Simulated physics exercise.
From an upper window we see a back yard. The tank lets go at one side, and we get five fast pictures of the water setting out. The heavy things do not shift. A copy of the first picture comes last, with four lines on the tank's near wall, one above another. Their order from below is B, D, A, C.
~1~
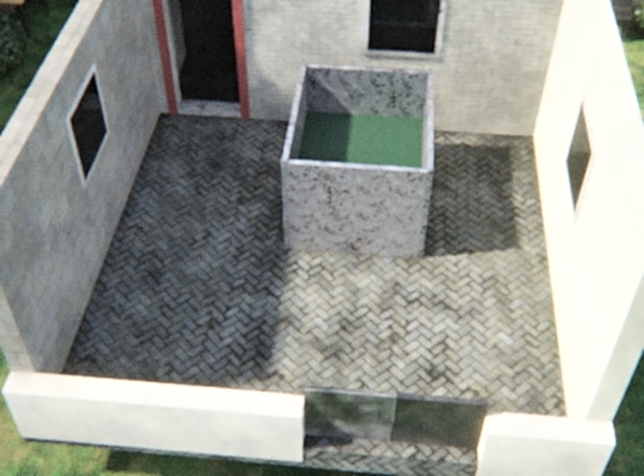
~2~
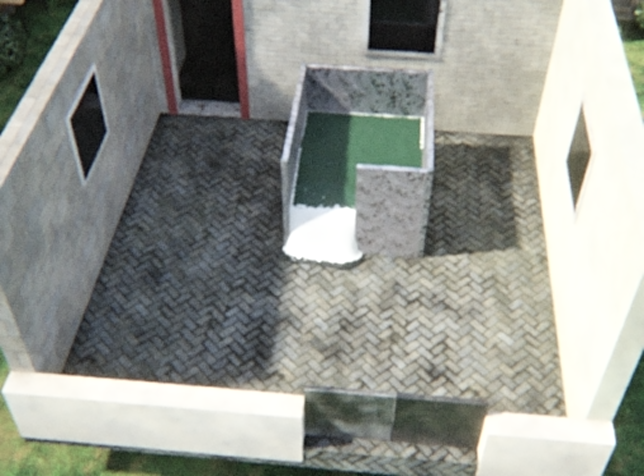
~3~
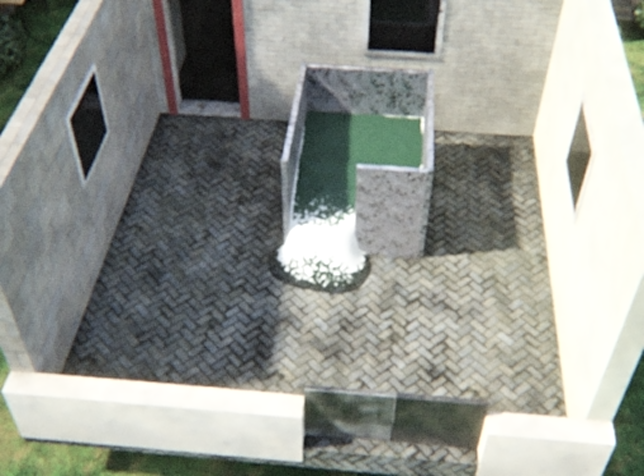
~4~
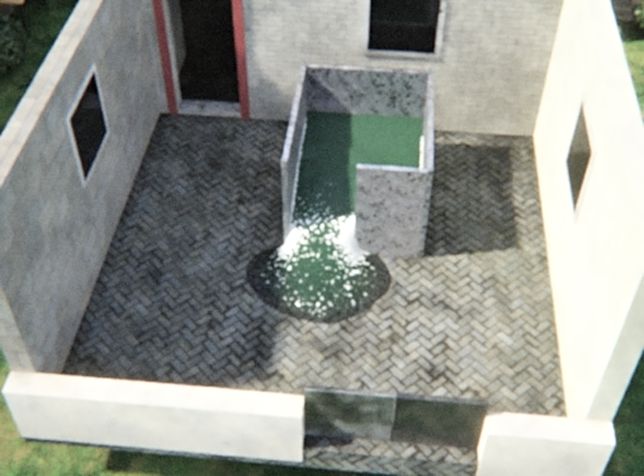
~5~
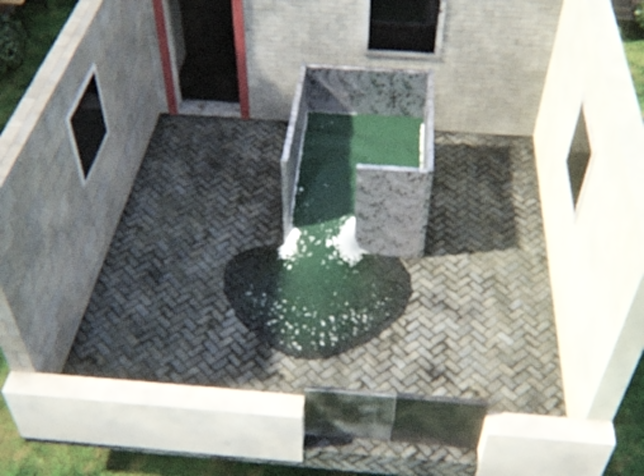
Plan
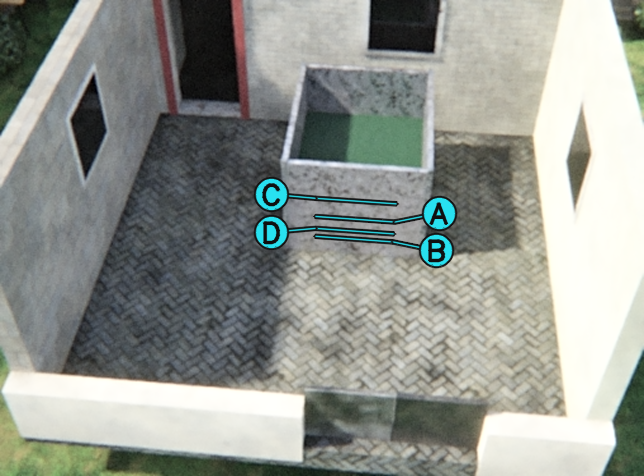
In a walled back yard paved in herringbone brick, a stone tank of still green water opens at its front left, and the water pours out in white foam, then spreads across the paving in a widening dark green pool.
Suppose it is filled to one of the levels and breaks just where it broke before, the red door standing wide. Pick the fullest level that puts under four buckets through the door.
That is mark A.
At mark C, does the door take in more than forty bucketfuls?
No, less.
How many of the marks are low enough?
Three of them.
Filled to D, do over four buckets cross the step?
No, that is safe.
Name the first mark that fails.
Here it is mark C.
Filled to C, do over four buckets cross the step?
Yes.
In cyan, A at (355, 219); B at (354, 239); C at (355, 201); D at (354, 231); from the bottom up B, D, A, C.
If A is chosen, a bucket or two gets in.
If B is chosen, nothing gets over.
If C is chosen, about 12 bucketfuls get in.
If D is chosen, nothing gets over.
